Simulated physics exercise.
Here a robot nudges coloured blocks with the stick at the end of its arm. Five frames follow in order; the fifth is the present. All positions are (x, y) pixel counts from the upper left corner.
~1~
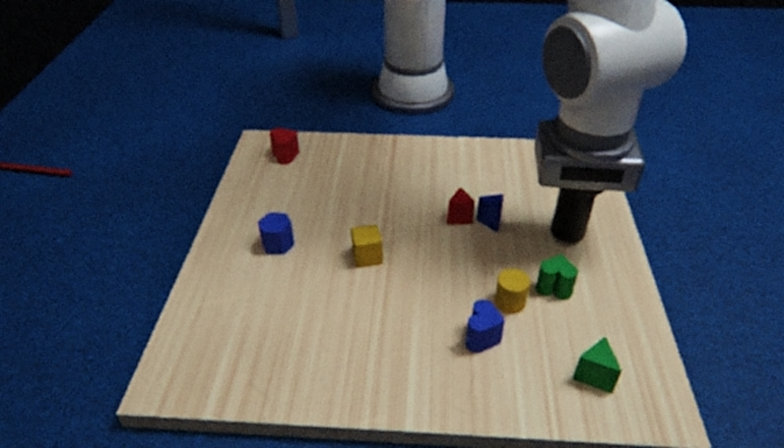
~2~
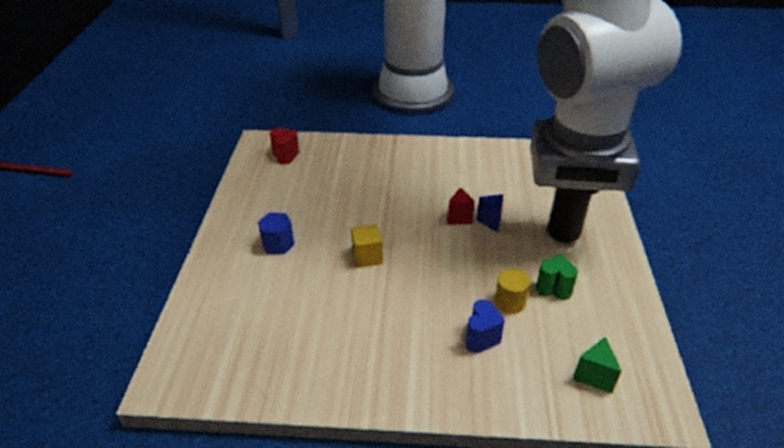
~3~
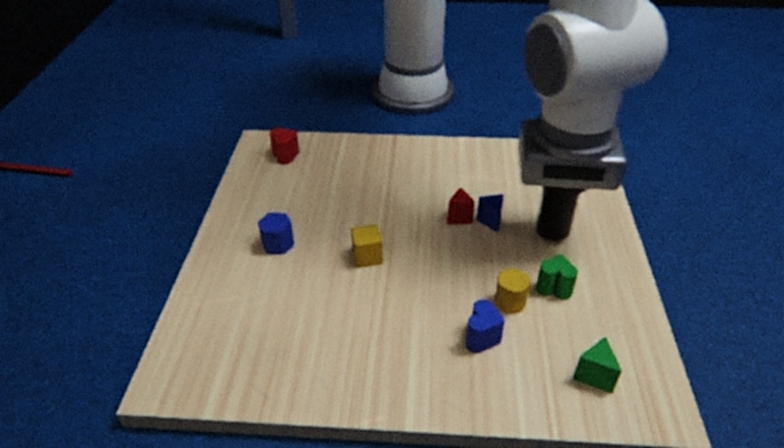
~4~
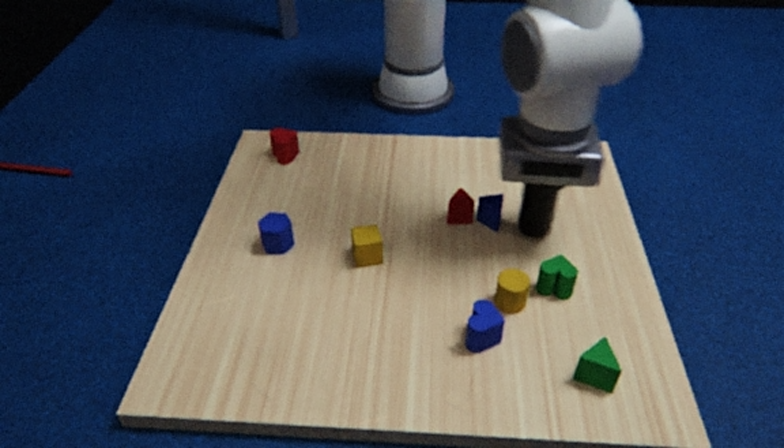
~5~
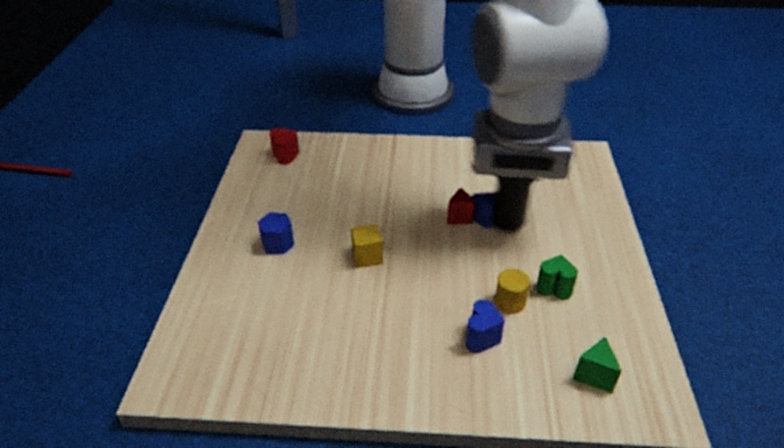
Robot arm sliding its dark stick leftward across a wooden board, nudging a blue three-sided block slightly toward a red one.
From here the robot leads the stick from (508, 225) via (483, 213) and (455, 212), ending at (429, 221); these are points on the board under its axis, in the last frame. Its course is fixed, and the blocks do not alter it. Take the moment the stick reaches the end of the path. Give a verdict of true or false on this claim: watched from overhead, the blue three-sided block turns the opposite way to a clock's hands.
It is false.
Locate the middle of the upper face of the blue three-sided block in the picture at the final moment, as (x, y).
When the path ends, it will be at (419, 184).
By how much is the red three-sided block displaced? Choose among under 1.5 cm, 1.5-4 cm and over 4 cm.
It slides well over 4 cm.
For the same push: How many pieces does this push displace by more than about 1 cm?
Two blocks shift.
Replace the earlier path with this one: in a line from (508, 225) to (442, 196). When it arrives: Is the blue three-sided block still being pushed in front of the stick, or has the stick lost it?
My guess is it keeps its place ahead of the stick.
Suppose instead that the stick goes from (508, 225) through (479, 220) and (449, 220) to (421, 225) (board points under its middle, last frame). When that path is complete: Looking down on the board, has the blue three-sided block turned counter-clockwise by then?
Short answer: No.
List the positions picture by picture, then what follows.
In the first picture, tip of the stick at (568, 232), middles of tops, yellow square block at (366, 235), red three-sided block at (461, 197), blue three-sided block at (494, 200).
In the second picture, stick at (564, 231), nothing pushed.
In the third picture, stick at (553, 230), nothing pushed.
In the fourth picture, stick at (534, 227), nothing pushed.
In the fifth picture, stick at (509, 220), yellow square block at (366, 235), red three-sided block at (461, 197), blue three-sided block at (486, 198).
What follows on the original path. One third of the way, stick at (483, 208); red three-sided block at (452, 197), turned 25° anticlockwise; blue three-sided block at (459, 187).
Two thirds of the way, stick at (455, 207); red three-sided block at (436, 201), turned 30° anticlockwise; blue three-sided block at (432, 184).
At the end, stick at (429, 215); yellow square block unmoved; red three-sided block at (411, 210), turned 20° anticlockwise; blue three-sided block at (419, 184), turned 40° clockwise.
